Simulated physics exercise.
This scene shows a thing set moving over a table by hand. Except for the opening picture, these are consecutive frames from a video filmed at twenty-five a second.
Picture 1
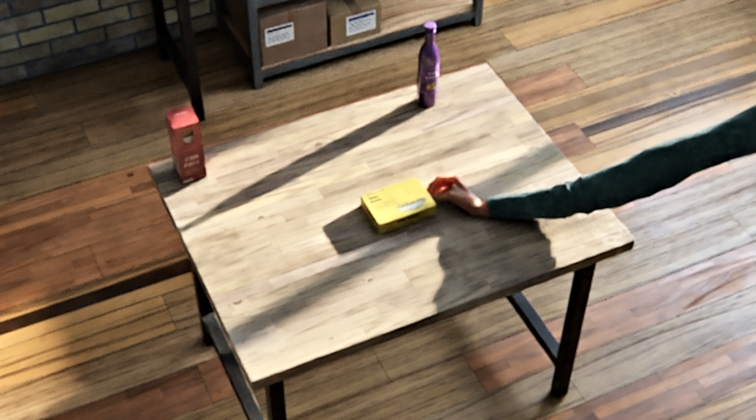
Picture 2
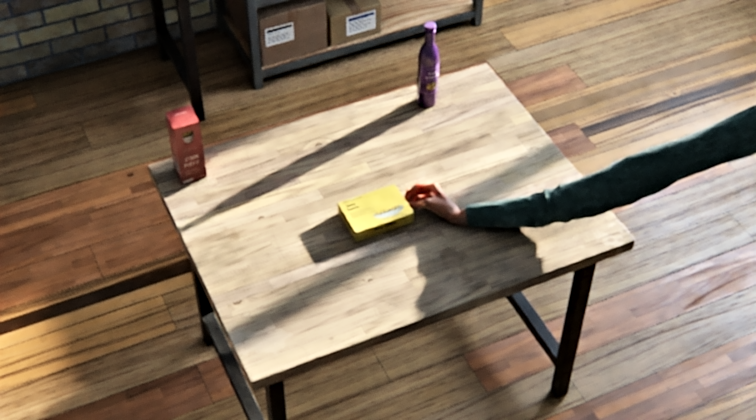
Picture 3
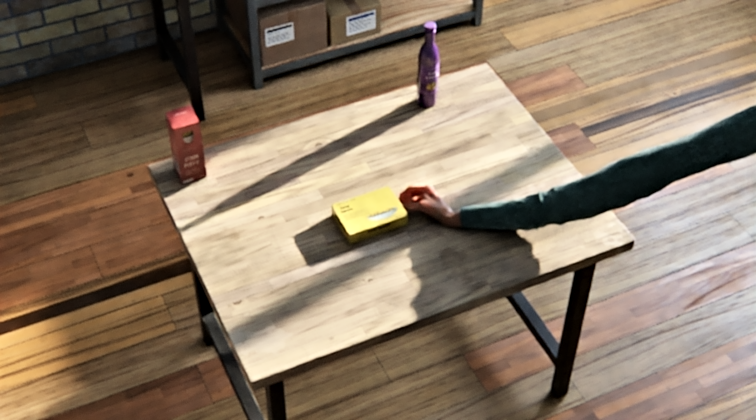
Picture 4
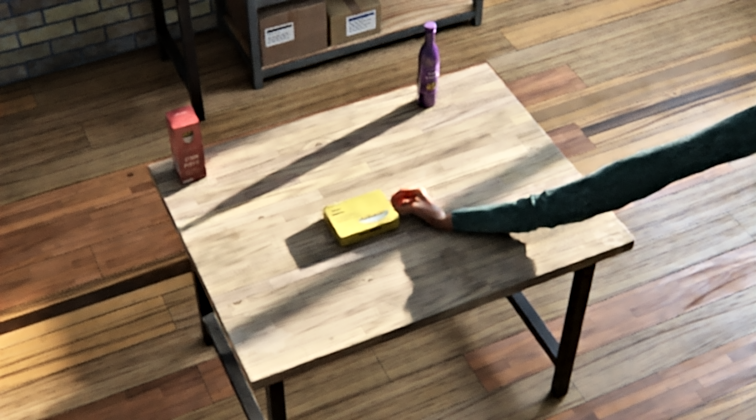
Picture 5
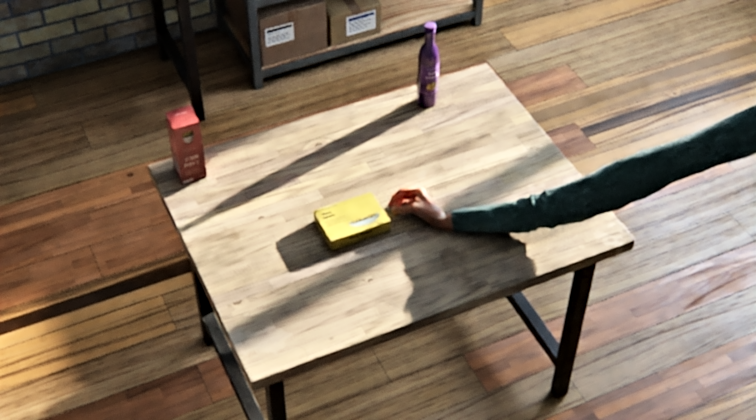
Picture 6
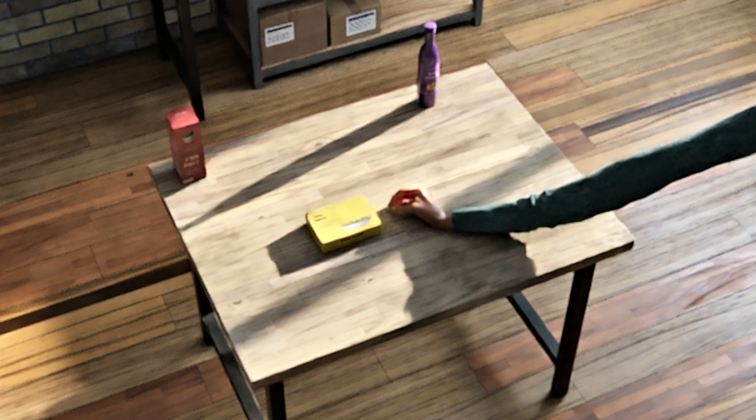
On a wooden table, a hand pushing a yellow packet leftward, then staying behind as the packet slides a little farther.
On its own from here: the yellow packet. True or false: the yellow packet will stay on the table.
True.
Then, 0.10 s past the last view, yellow packet displaced a little near (327, 229).
Then, 0.20 s past the last view, yellow packet displaced about its own width near (318, 232).
Then, 0.30 s past the last view, yellow packet displaced about its own width near (315, 233).
Finally, moved from the start, yellow packet. Final places as the last picture's camera would see them, yellow packet near (315, 233).
